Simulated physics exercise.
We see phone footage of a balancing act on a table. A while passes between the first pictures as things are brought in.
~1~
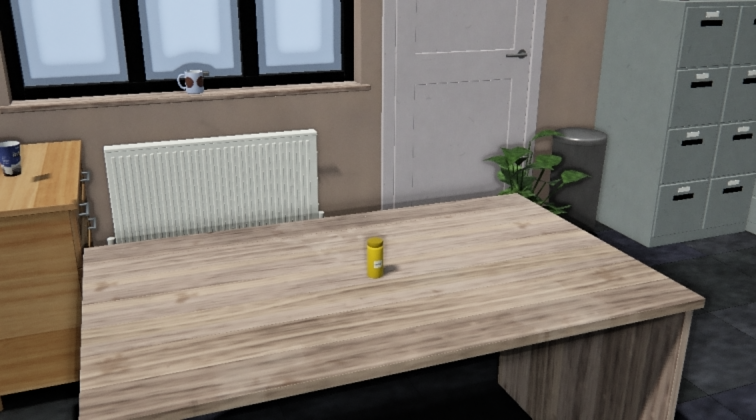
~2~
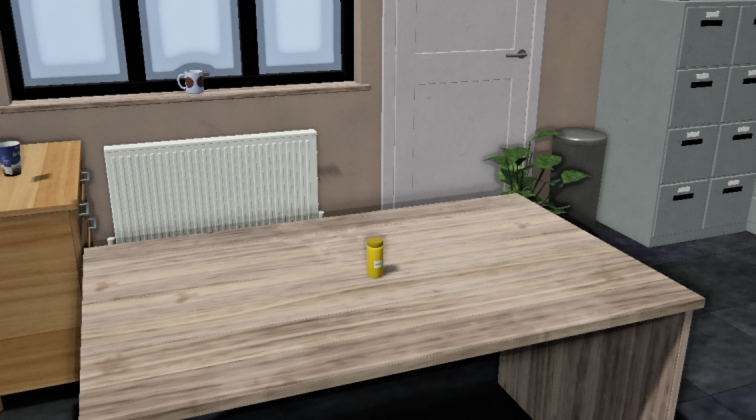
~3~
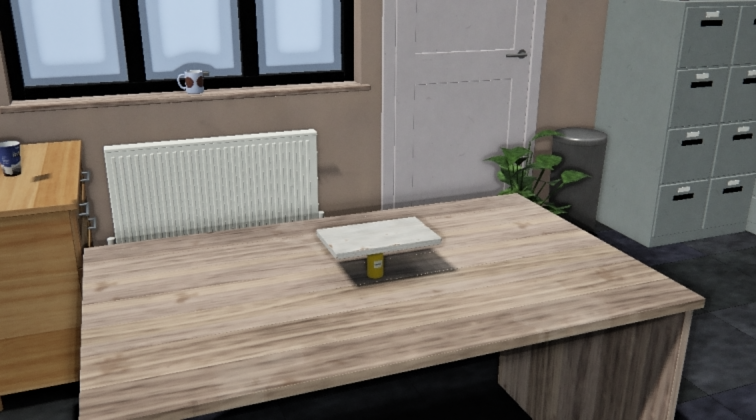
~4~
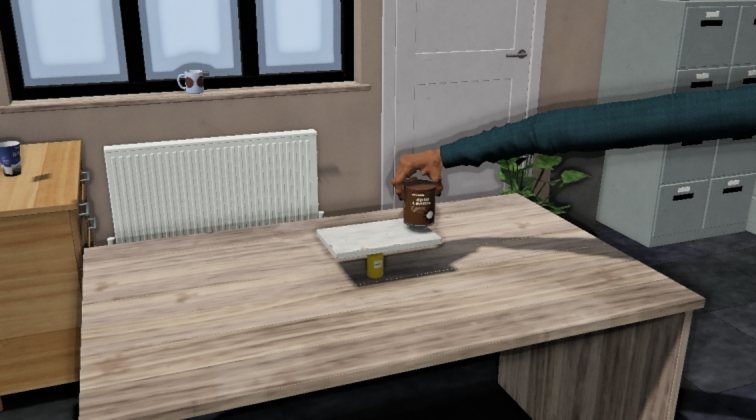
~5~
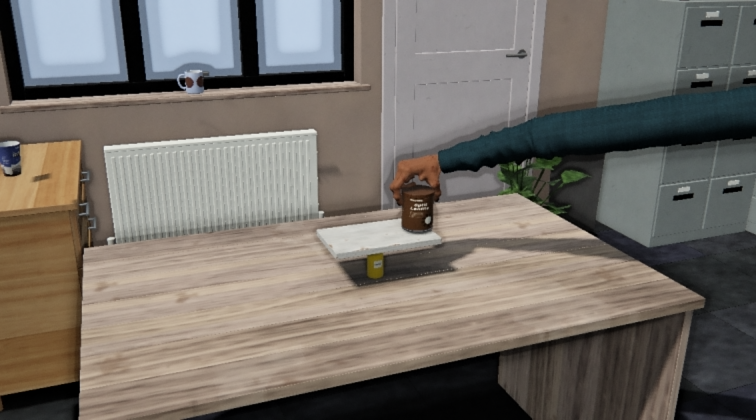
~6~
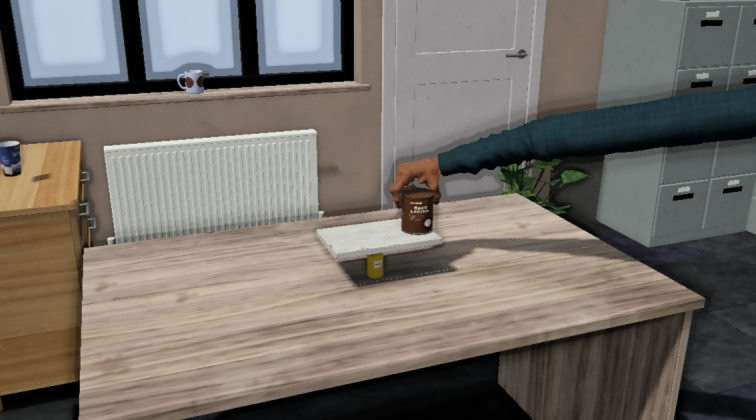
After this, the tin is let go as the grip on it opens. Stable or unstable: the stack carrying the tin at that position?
The result is a spill.
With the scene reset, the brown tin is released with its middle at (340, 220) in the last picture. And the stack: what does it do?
What happens next is that it goes down.
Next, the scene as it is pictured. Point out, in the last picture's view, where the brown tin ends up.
At about (447, 250).
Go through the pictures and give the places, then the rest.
In the first frame, the last thing is not in view yet.
In the second frame, the last thing is not in view yet.
In the third frame, the last thing is not in view yet; white board (378, 237).
In the fourth frame, on its way; brown tin (419, 203); white board (378, 237).
In the fifth frame, on its way; brown tin (418, 208); white board (378, 237).
In the sixth frame, set down, still held; brown tin (417, 211); white board (378, 237).
Then, 0.30 s later than the last frame, brown tin now fallen; white board tilted by 50°.
Then, 0.50 s later than the last frame, white board tilted by 43°.
When it is over, fallen, brown tin; lying over in the stack, white board; yellow shaker as before. End places, in pixels of the last picture, brown tin near (447, 250). The stack loses its balance.
